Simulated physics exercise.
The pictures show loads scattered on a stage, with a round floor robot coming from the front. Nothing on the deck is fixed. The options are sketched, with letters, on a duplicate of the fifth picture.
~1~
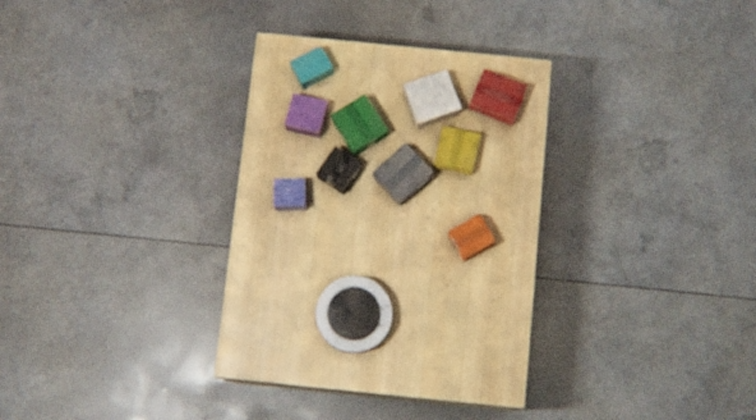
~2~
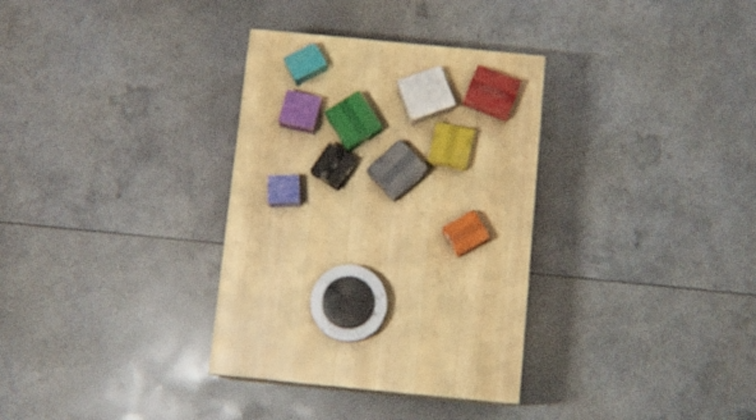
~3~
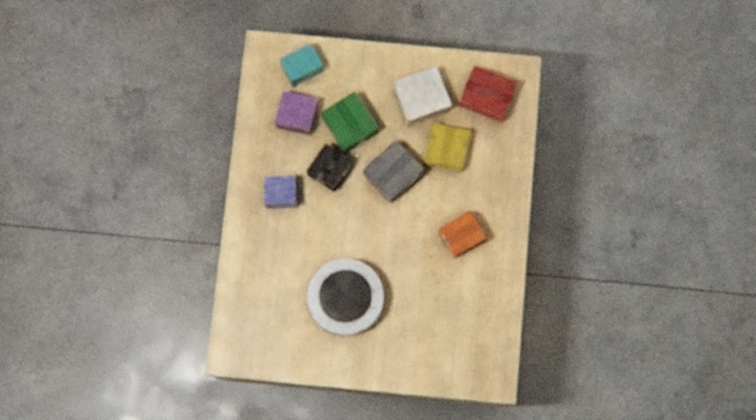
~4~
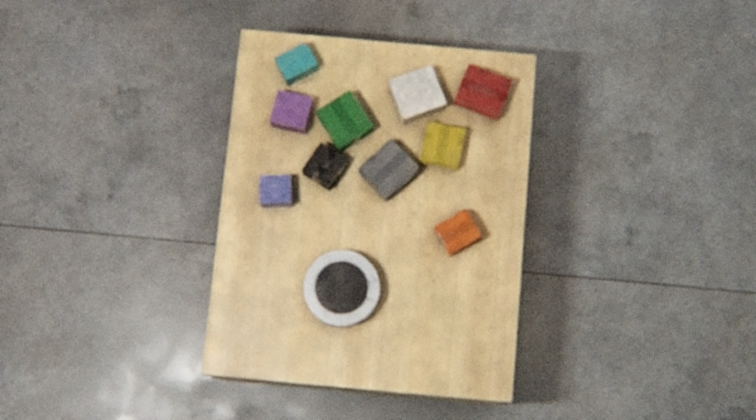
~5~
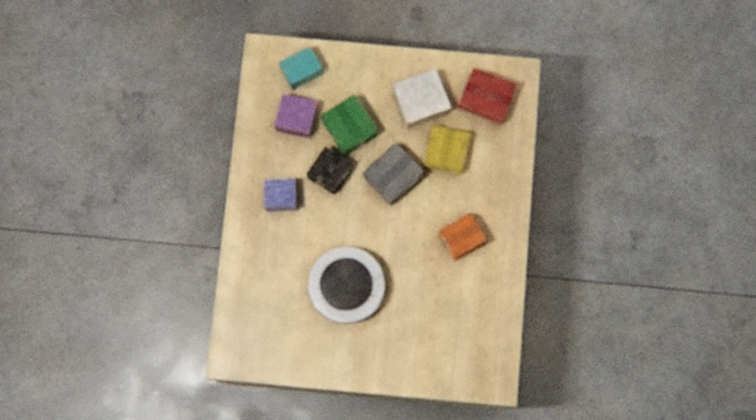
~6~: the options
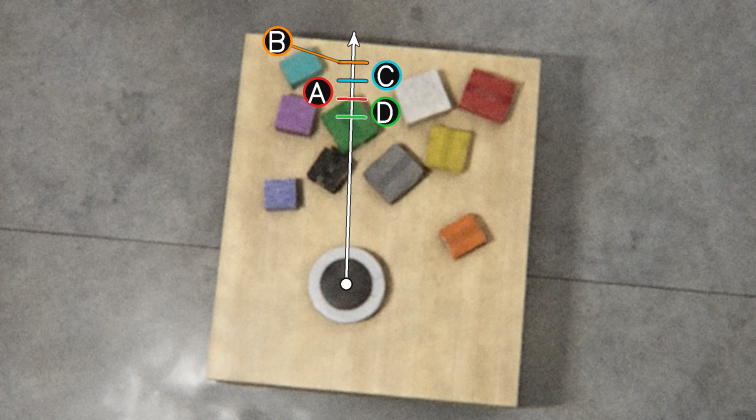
A round white-rimmed robot with a dark centre sits on the lower part of a pale wooden stage, seen from above against a grey floor. Above it lie scattered loads: teal, purple, green, white and red toward the top, yellow, grey, black and blue below, and orange at right. The robot creeps slightly upward while the loads stay still, and the camera drifts a little.
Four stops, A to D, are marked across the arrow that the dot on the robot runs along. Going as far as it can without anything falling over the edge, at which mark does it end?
Mark A.
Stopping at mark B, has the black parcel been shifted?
Yes.
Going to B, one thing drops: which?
The green parcel goes over.
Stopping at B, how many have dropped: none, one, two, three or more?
By then, one.
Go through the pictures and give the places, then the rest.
In the first picture, robot (354, 315); green parcel (360, 125); orange parcel (472, 238).
In the second picture, robot (349, 304); grey box (397, 171).
In the third picture, robot (345, 298); yellow box (447, 147).
In the fourth picture, robot (342, 289); red box (483, 92).
In the fifth picture, robot (347, 286); purple crate (297, 117); black parcel (330, 171); green parcel (349, 125).
On the marked copy, A at (352, 99); B at (353, 63); C at (352, 81); D at (351, 117); the arrow from (346, 284) to (354, 33); the white dot at (346, 284).
With A. Early on, robot (349, 219); black parcel (328, 164); turquoise crate (301, 68).
Further on, robot (351, 154); purple crate (282, 101); green parcel (352, 96).
At the end, robot (352, 103); green parcel (356, 47); purple crate (265, 96); nothing has fallen.
As for the rest, B drops the green parcel; C drops the green parcel; D is safe but short.
